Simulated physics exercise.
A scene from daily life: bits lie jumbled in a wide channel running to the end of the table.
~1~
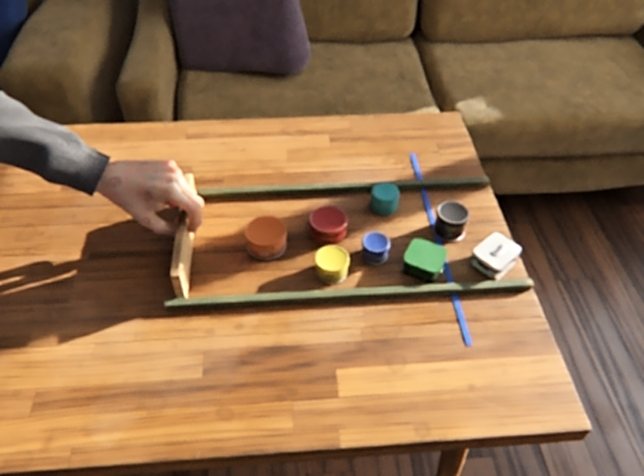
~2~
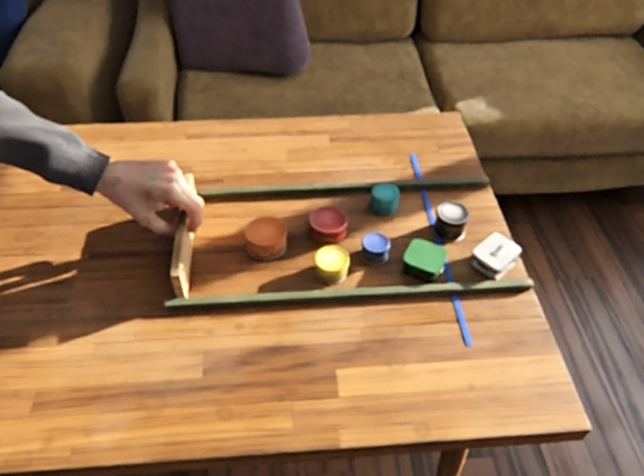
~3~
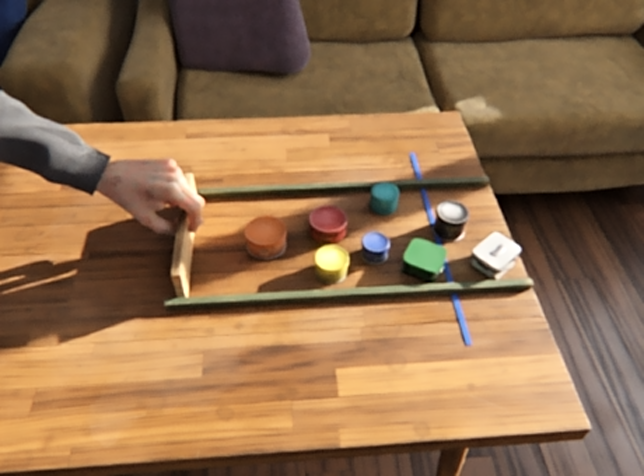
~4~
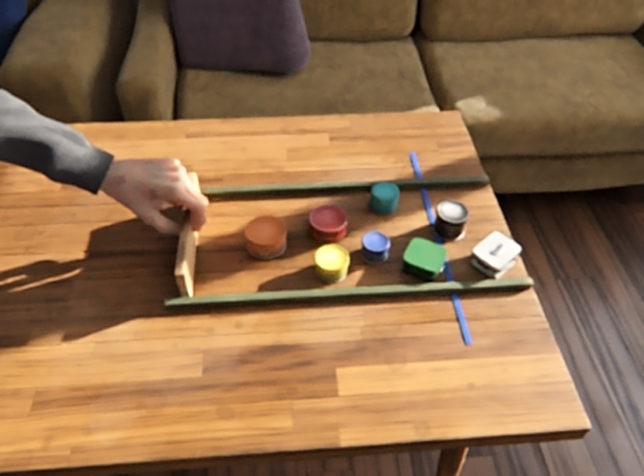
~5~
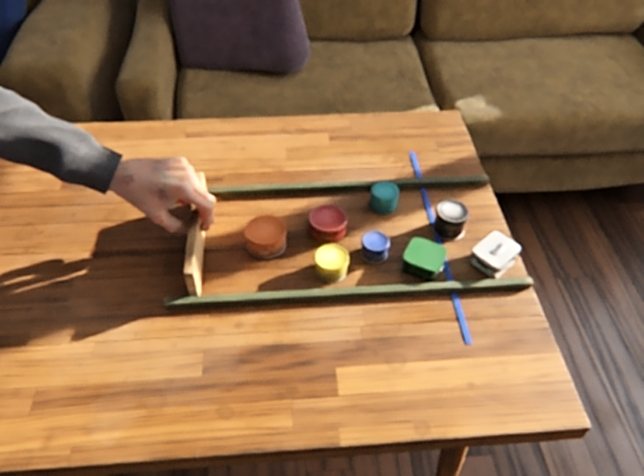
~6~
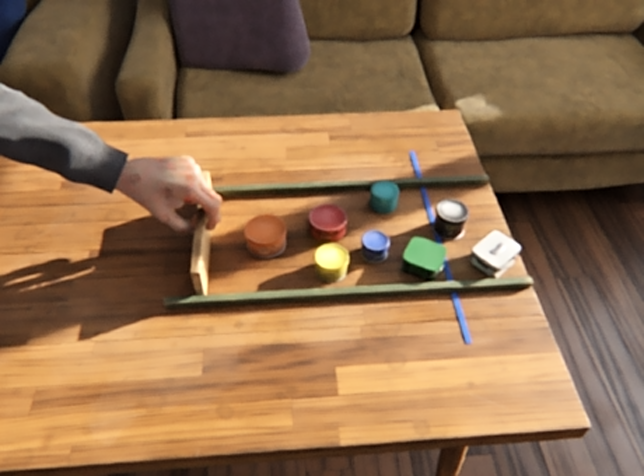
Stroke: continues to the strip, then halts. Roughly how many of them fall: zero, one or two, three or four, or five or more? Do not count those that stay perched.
Most likely a single one or a pair will drop off.
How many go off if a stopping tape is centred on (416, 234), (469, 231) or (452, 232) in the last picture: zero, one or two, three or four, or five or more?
Taking them in turn, one to two; either three or four; one to two.
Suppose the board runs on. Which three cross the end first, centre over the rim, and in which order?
In order: The white case, the green case and the black pot.
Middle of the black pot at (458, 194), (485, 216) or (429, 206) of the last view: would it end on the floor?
Result for the black pot, in order - saved; saved; saved.
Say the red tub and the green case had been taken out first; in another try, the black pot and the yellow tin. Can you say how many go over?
Counts - first: 0; second: 1.
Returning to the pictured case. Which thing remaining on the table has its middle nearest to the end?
It's the green case that is foremost.
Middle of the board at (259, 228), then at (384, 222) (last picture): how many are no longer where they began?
Tally at point one: 1; at point two: 8.
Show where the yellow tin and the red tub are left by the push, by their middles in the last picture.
(463, 259) and (464, 207).
Soon after, none off yet; white case at rest near (494, 255); black pot at rest near (450, 220); green case at rest near (424, 259).
After that, none off yet; white case at rest near (494, 255); black pot at rest near (450, 220); green case displaced a little near (440, 261).
In the end, the number that fall off is one or two; gone, white case.
